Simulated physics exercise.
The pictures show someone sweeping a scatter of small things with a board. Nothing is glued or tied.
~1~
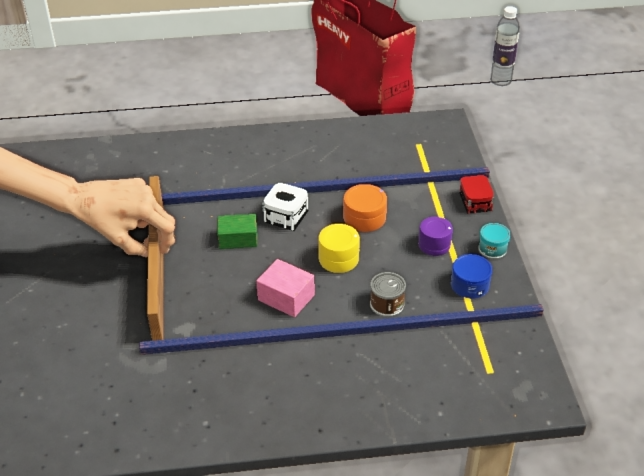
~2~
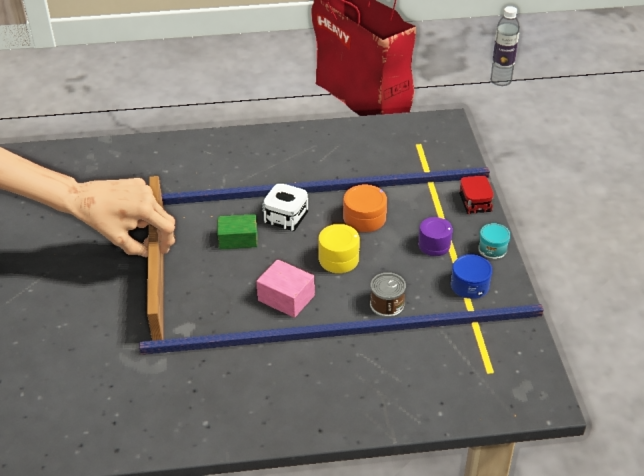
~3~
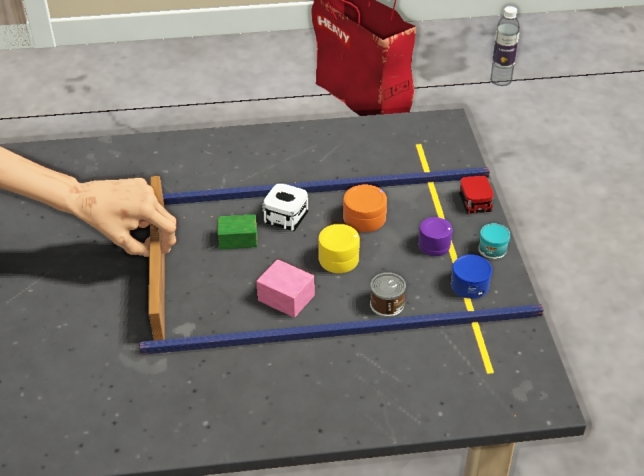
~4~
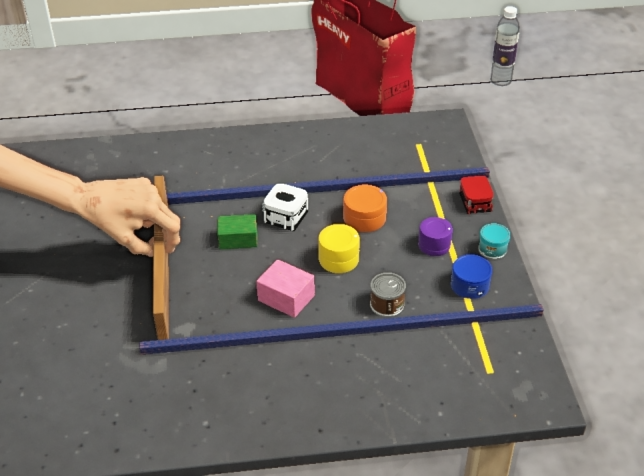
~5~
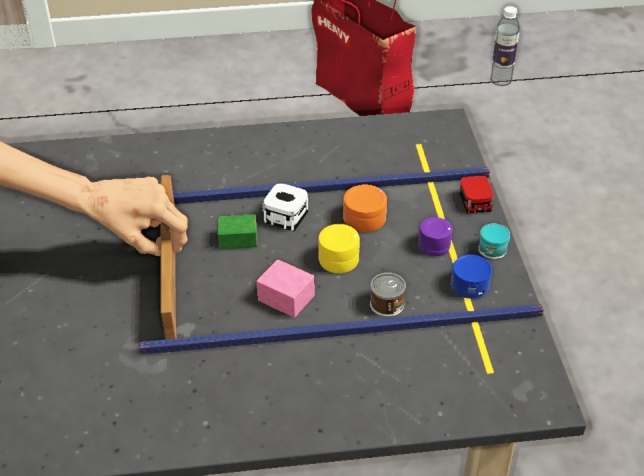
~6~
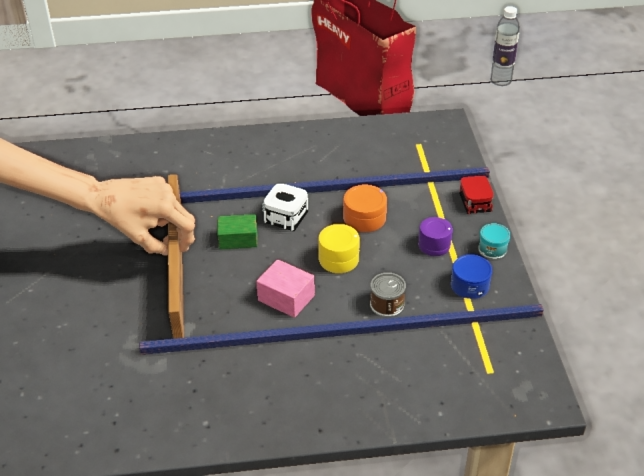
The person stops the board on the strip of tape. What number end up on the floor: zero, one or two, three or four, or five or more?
Outcome: The number that fall off is one or two.
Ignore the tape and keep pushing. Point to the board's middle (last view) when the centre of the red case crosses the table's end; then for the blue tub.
Near (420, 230) and (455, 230).
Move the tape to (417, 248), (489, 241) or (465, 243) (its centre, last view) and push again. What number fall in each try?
In that order 0, 5 and 5.
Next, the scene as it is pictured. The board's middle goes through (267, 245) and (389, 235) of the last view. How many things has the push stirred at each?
The counts are 3 and 8.
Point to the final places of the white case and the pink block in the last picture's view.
First (452, 186), then (481, 261).
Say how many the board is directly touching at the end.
4 of them.
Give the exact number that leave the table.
The count is 1.
Early on, none off yet; red case at rest near (476, 195); turquoise tin at rest near (494, 241); blue tub at rest near (471, 277).
Finally, the number that fall off is one or two; lost, red case.
